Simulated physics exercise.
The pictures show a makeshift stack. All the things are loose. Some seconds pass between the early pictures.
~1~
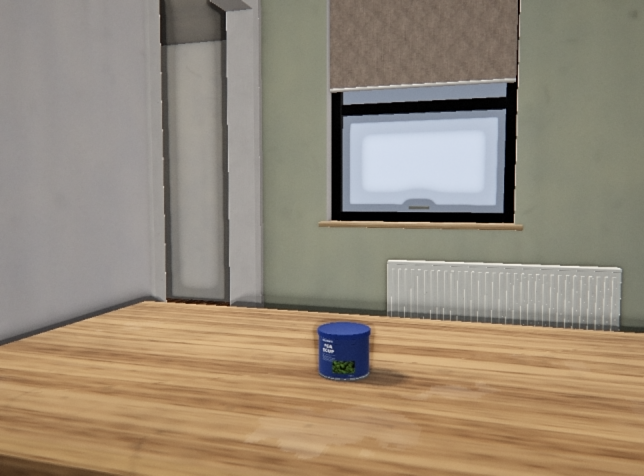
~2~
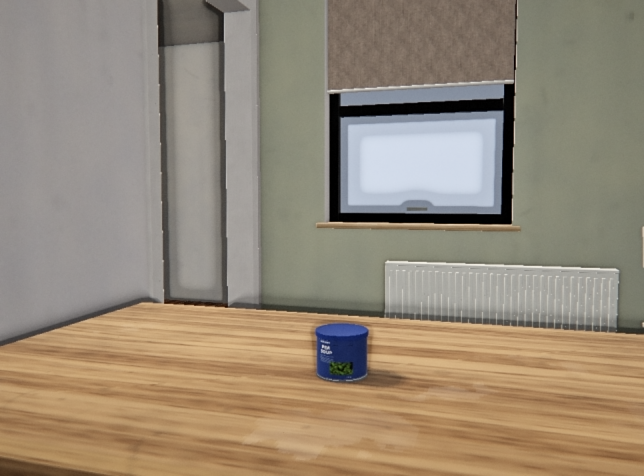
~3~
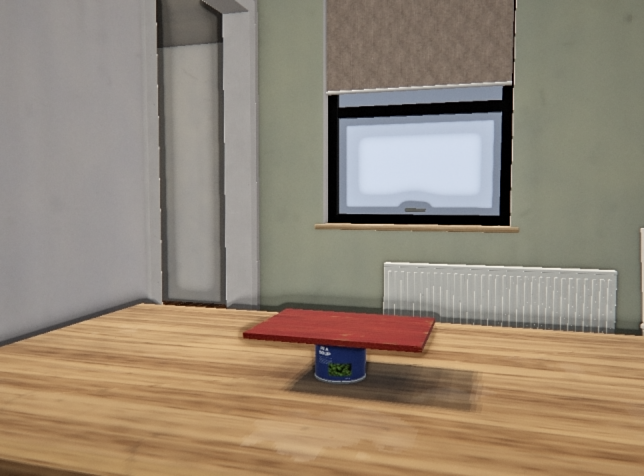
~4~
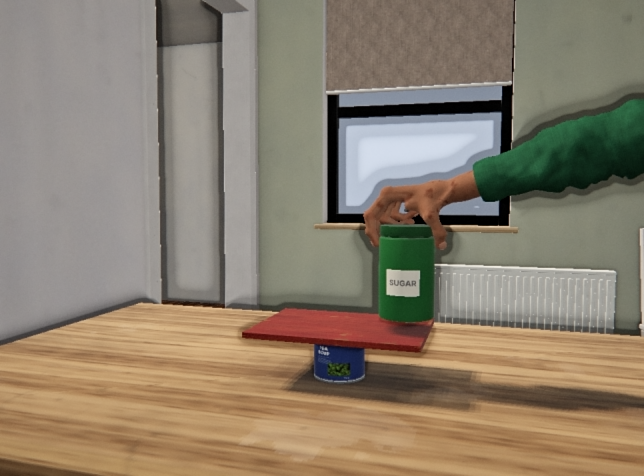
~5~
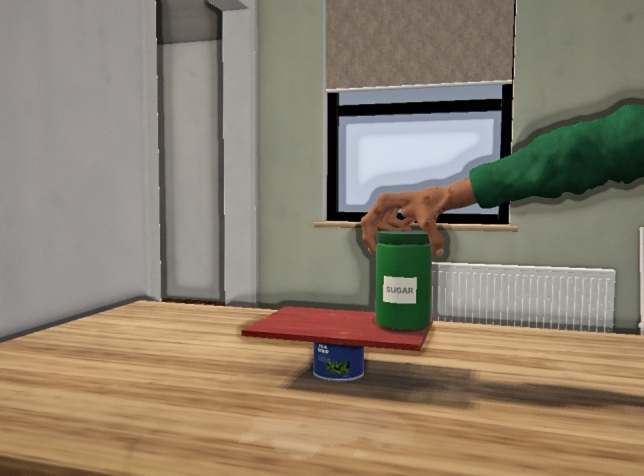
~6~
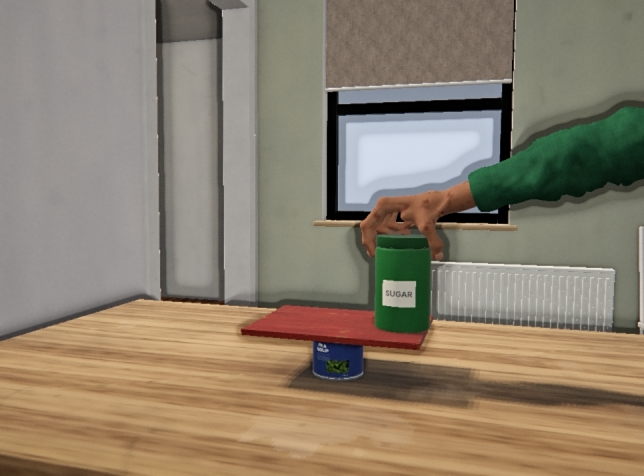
A green jar labelled sugar is the main thing moving in a room with a window and white radiator, seen from slightly above a wooden table. A blue tin stands alone near the middle, then a red board appears flat across its top. A hand in a green sleeve, reaching from the right, lowers the jar onto the board's right side and stays at its top, while the view barely shifts.
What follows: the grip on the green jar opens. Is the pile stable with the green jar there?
It comes apart.
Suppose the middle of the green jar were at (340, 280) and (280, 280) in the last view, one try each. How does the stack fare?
First try: It stays up; second try: It comes apart.
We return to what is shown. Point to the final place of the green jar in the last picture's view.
Around (477, 364).
Then, 0.40 s on from there, green jar now fallen; red board turned 50° from how it was put.
Then, 0.50 s on from there, red board turned 51° from how it was put.
In the end, fallen, green jar; the other 2 unmoved. At the end, from the last picture's camera, green jar near (477, 364). The stack gives way.
